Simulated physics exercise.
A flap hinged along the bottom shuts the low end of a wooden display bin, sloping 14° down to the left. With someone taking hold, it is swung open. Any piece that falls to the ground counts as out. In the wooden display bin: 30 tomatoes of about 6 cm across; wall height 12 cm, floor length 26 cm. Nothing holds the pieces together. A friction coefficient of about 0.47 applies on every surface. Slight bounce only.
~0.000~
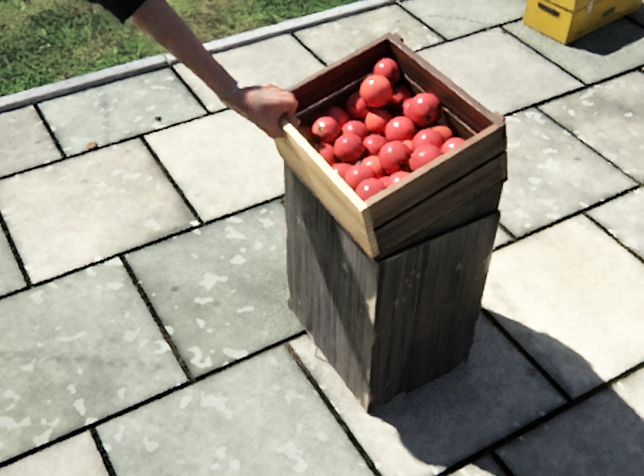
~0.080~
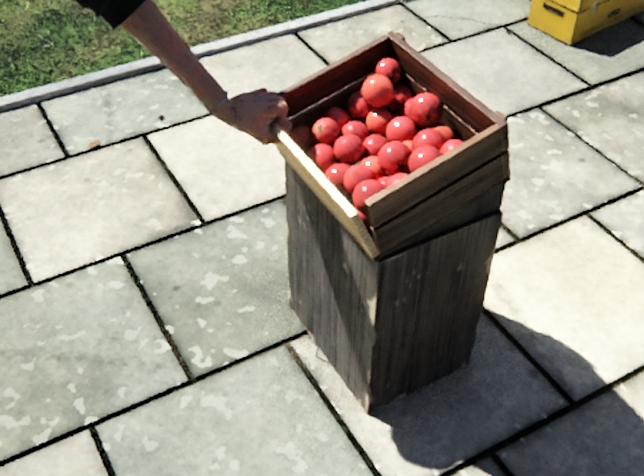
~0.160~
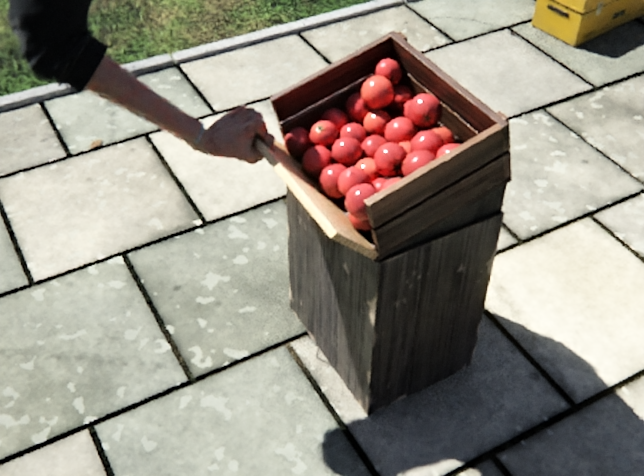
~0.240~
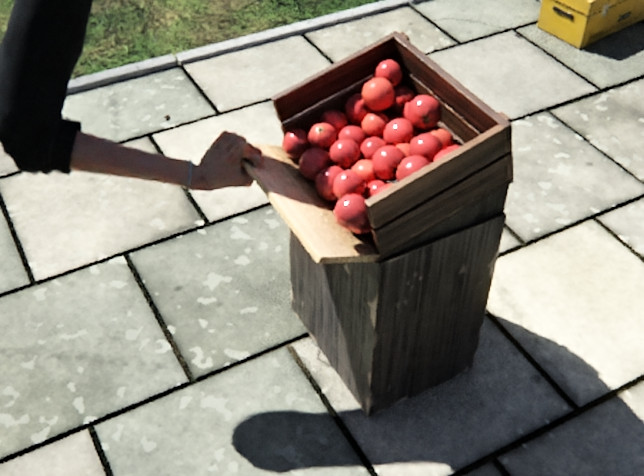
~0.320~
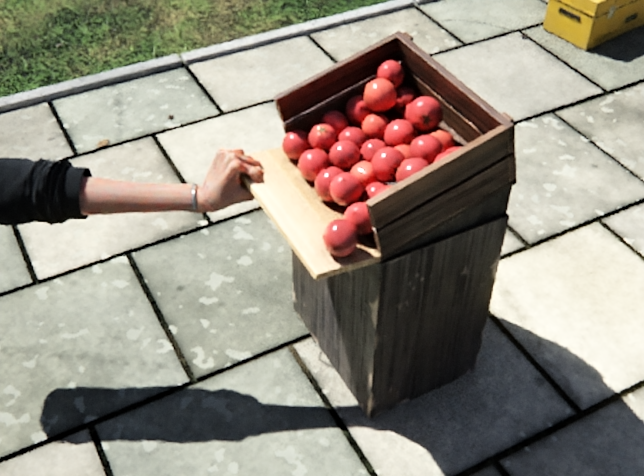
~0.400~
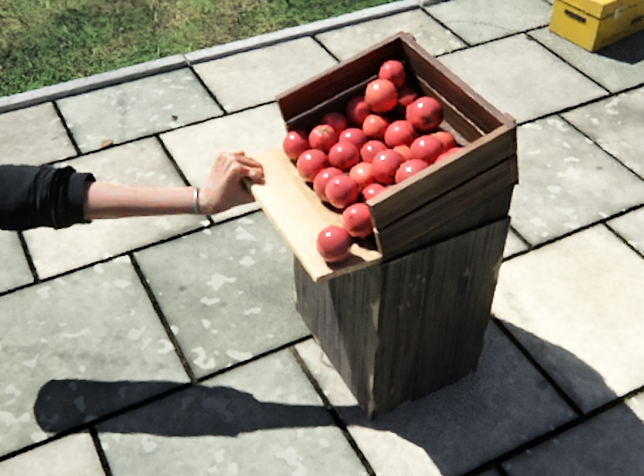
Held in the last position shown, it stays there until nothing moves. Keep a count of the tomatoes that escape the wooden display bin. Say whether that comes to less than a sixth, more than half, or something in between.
Below one sixth of it falls out.
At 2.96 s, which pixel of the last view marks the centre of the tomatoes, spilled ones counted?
Close to (348, 173).
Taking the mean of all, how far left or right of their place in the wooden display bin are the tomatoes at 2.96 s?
Mean shift: Around 8 cm, leftward.
After 0.81 s, 0 of 30 out of the wooden display bin.
After 1.32 s, 0 of 30 out of the wooden display bin.
After 2.04 s, 0 of 30 out of the wooden display bin.
When it is over (at 2.96 s), 0 of 30 out of the wooden display bin. Asked share, 0 of 30, 0 per cent.
